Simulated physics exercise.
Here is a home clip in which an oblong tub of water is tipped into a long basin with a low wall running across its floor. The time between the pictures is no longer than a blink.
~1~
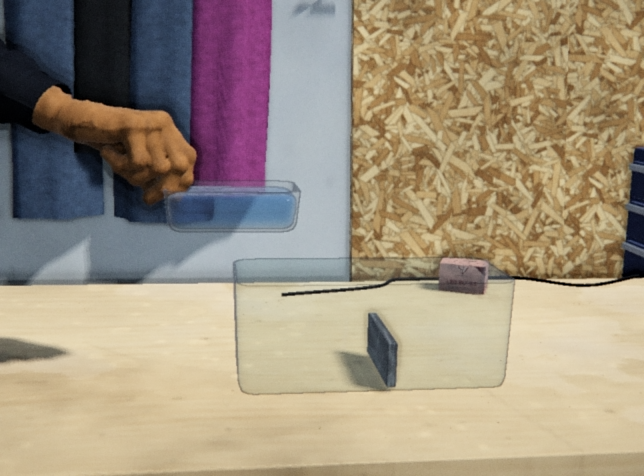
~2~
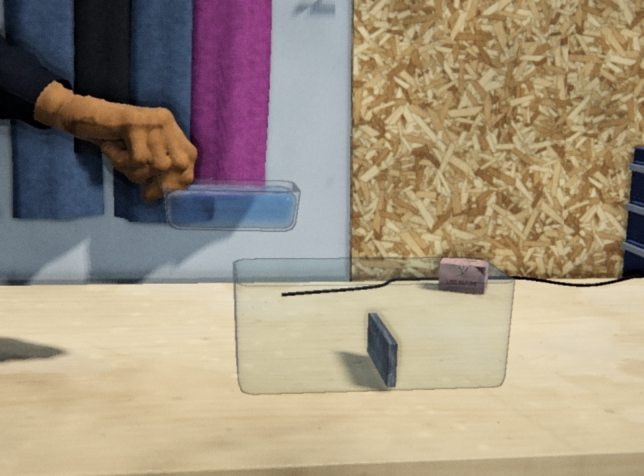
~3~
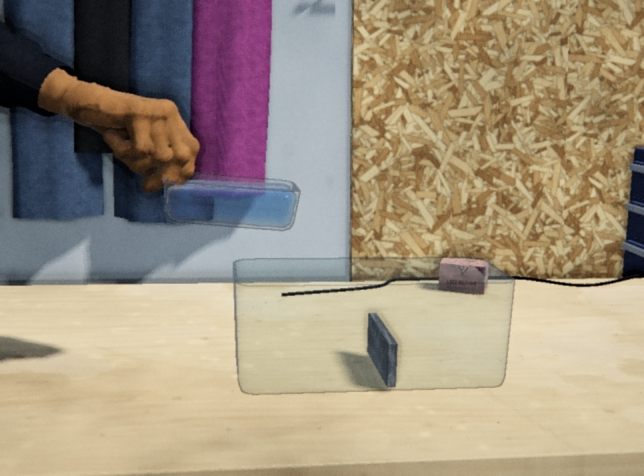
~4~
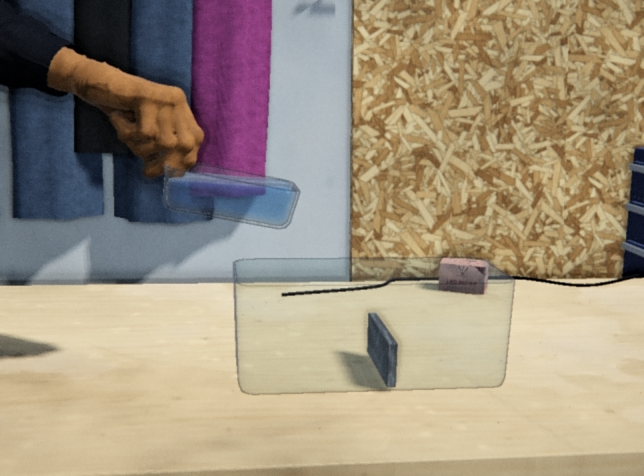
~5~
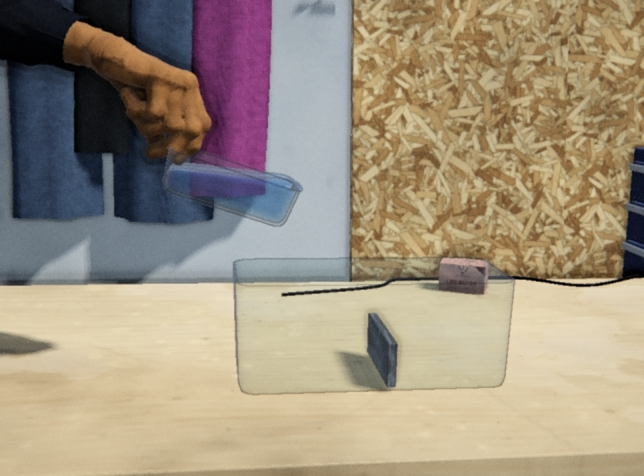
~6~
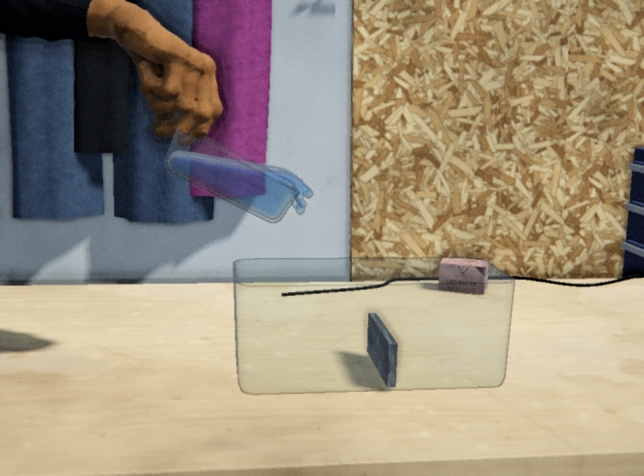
The video shows a hand tilting a small clear tub of blue liquid down to the right above a long transparent basin with a low dark wall inside, until some liquid passes over the tub's right rim.
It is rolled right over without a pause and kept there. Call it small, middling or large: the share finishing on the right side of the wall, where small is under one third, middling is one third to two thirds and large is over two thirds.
Middling.
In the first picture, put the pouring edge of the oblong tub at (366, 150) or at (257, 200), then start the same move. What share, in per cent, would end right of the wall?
In order: Close to 80 and 5 percent.
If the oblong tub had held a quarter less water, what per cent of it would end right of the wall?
That works out to some 30 %.
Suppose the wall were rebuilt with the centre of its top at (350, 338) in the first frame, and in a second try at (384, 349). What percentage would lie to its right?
In turn some 75 and 55 in a hundred.
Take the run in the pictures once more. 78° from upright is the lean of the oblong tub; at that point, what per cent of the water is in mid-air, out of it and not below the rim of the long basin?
Estimate: Some 50 per cent.
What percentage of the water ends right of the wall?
Some 55 per cent.
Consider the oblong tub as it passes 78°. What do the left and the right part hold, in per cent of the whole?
Left 25 %, right 15 %.
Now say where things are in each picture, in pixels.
In the first picture, it leans 0°; its right rim is at (297, 188); the water meets the walls at (169, 192) and (294, 193); the long basin's rim runs from (235, 274) to (499, 271); the wall's top is at (382, 329).
In the second picture, it leans 1°; its right rim is at (297, 188); the water meets the walls at (169, 190) and (294, 192).
In the third picture, it leans 5°; its right rim is at (296, 188); the water meets the walls at (169, 186) and (293, 189).
In the fourth picture, it leans 10°; its right rim is at (296, 188); the water meets the walls at (169, 178) and (295, 185).
In the fifth picture, it leans 18°; its right rim is at (296, 189); the water meets the walls at (169, 167) and (294, 181); 4 per cent is over the edge.
In the sixth picture, it leans 27°; its right rim is at (295, 189); the water meets the walls at (170, 155) and (286, 177); 11 per cent is over the edge.
A moment on, the oblong tub is tipped on its side and 10 per cent is still to pour, 27 is left of the wall and 13 right of it.
Next, the oblong tub is tipped on its side and 2 per cent is still to pour, 35 is left of the wall and 54 right of it.
Then the oblong tub is tipped on its side and 0 per cent is still to pour, 41 is left of the wall and 53 right of it.
Later the oblong tub is tipped on its side and 0 per cent is still to pour, 40 is left of the wall and 53 right of it.
Finally, 40 per cent lies left of the wall, 53 right of it and 7 outside.
